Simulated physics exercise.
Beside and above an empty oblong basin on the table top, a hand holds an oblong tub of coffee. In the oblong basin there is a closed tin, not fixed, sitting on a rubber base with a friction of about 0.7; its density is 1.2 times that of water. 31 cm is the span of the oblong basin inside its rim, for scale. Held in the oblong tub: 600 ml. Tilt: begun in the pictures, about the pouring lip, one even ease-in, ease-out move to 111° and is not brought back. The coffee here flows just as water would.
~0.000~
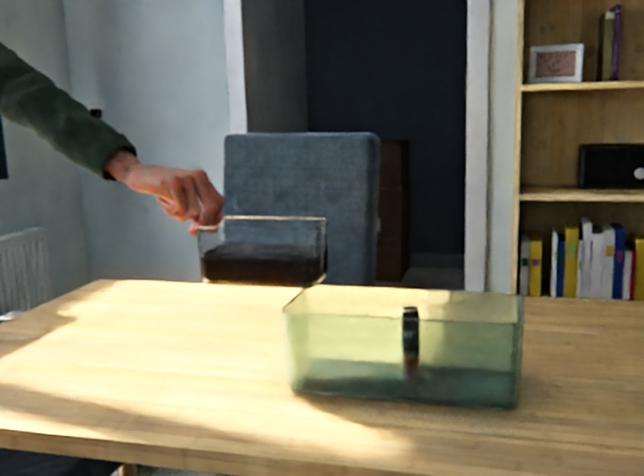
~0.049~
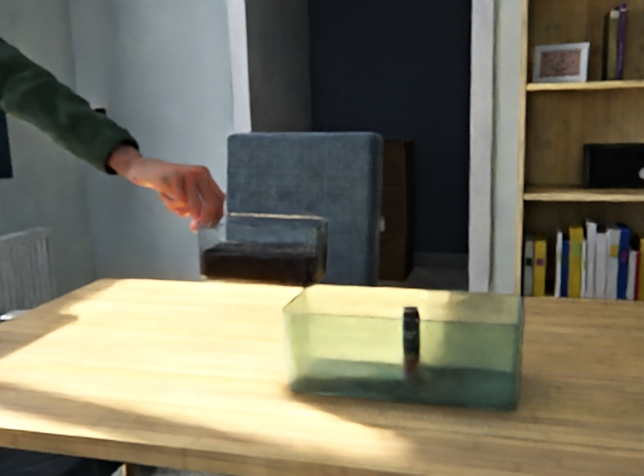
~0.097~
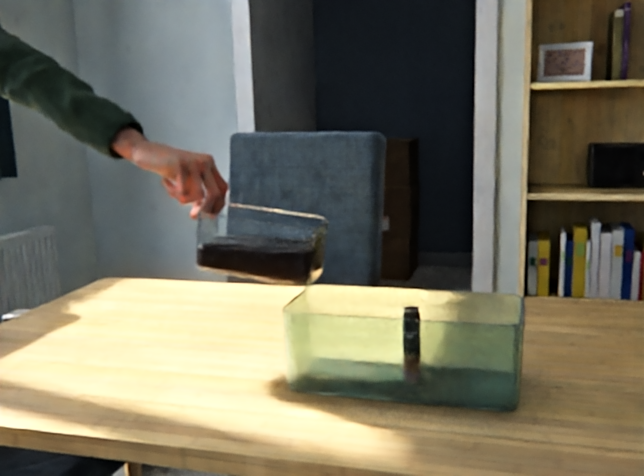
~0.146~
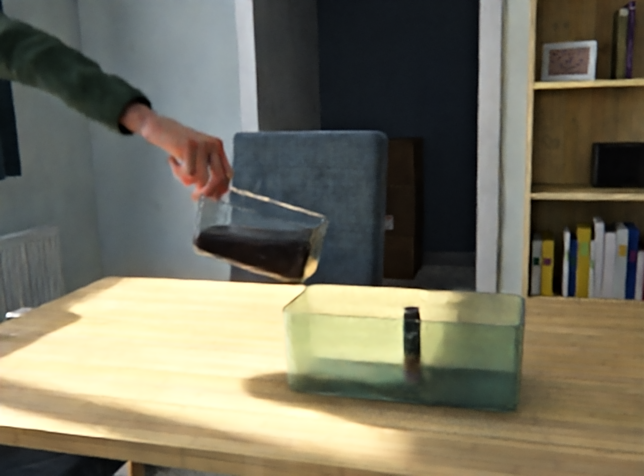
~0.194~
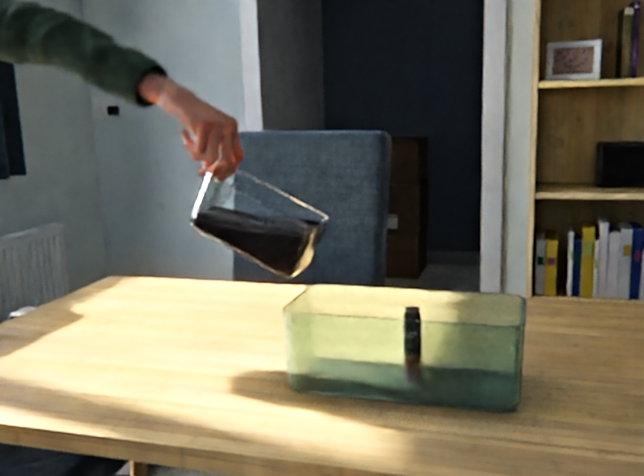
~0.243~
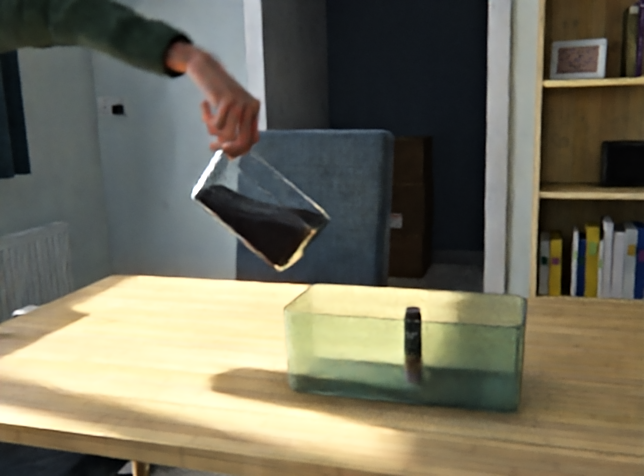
A hand in a dark green sleeve, reaching in from the left, tilts a clear oblong tub of dark coffee down toward the right, slowly at first, then more steeply. Below it, on a pale wooden table, sits a greenish see-through basin with a small dark tin inside. The room, seen from across the table with a blue-grey chair and bookshelf behind, drifts slightly rightward as the camera shifts.
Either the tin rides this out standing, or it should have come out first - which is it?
It fails to stay erect.
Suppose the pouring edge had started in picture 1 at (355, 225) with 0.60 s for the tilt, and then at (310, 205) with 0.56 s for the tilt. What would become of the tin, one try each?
In the first try it remains standing; in the second it comes down.
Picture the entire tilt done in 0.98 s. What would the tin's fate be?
In that case the tin overturns.
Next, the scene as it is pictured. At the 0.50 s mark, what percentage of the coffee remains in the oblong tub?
I'd estimate some 34 % remains.
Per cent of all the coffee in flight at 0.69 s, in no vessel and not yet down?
Close to 10 %.
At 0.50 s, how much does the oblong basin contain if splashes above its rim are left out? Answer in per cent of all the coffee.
7 %, more or less.
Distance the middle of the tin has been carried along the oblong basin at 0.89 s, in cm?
Around 7 centimetres.
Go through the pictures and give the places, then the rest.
In the first picture, it leans 0°; its right rim is at (321, 225); the coffee meets the walls at (212, 247) and (321, 251); the oblong basin's rim runs from (294, 299) to (522, 310); the tin's top is at (410, 312).
In the second picture, it leans 2°; its right rim is at (322, 226); the coffee meets the walls at (212, 246) and (321, 248).
In the third picture, it leans 7°; its right rim is at (322, 226); the coffee meets the walls at (210, 241) and (320, 243).
In the fourth picture, it leans 15°; its right rim is at (322, 226); the coffee meets the walls at (207, 228) and (318, 235).
In the fifth picture, it leans 26°; its right rim is at (322, 226); the coffee meets the walls at (204, 210) and (319, 228).
In the sixth picture, it leans 39°; its right rim is at (322, 225); the coffee meets the walls at (206, 187) and (322, 220).
By 0.50 s the tilt is 104° and 34 per cent is still to pour; the tin stands where it began.
By 0.69 s the tilt is 111° and 3 per cent is still to pour; the tin leans 46°.
By 0.89 s the tilt is 111° and 0 per cent is still to pour; the tin lies on its side.
By 1.10 s the tilt is 111° and 0 per cent is still to pour; the tin lies on its side.
At rest the tin lies on its side.
